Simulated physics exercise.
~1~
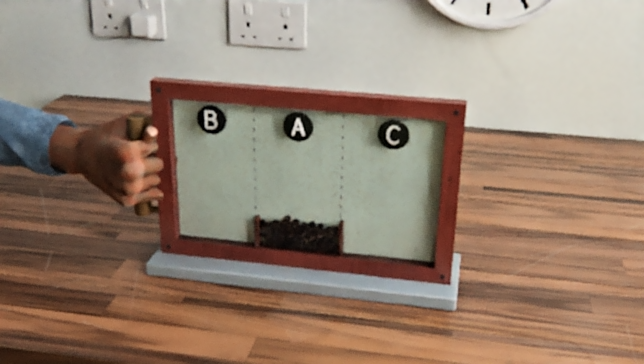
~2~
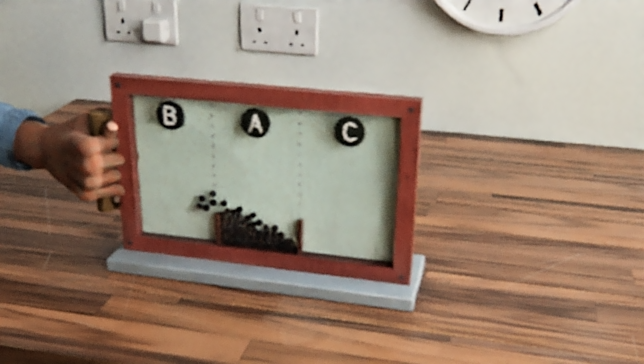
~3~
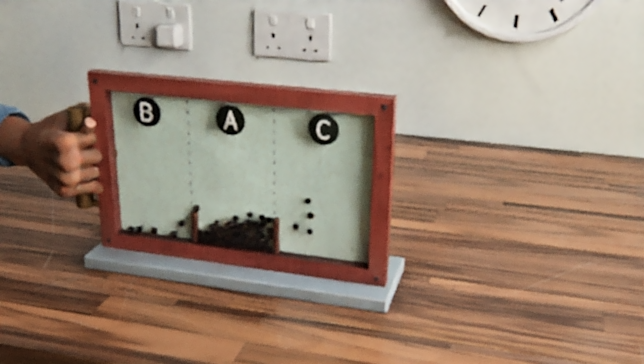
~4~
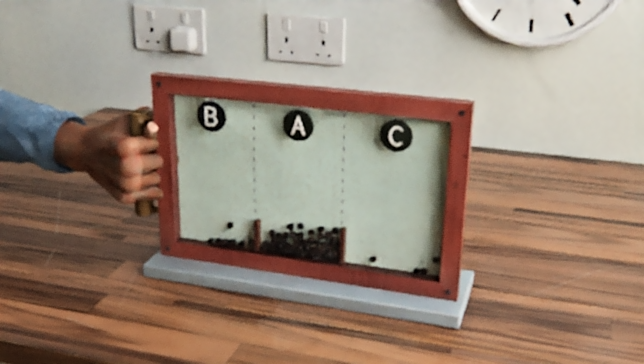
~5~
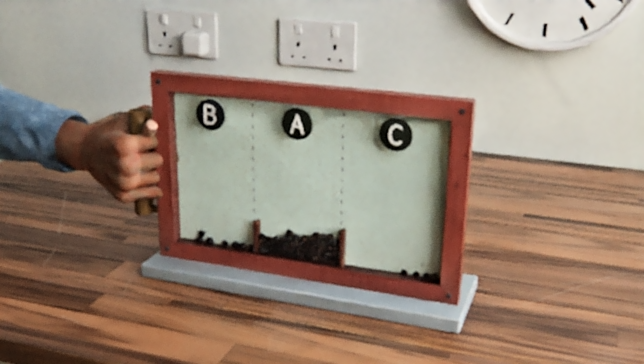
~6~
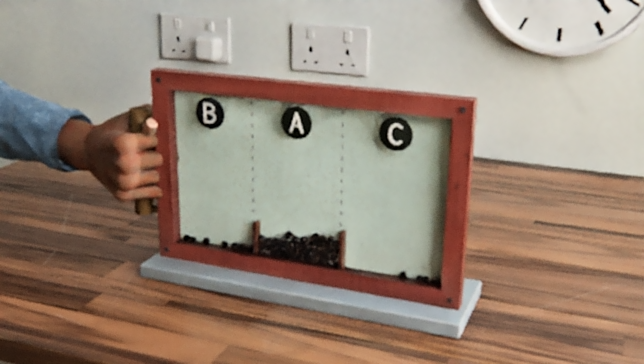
We see a hand slide a red-framed case of small black beads left along a wooden table and back right, spilling some from the middle strip over low dividers. The case ends still, with most beads under A, some under B and fewer under C.
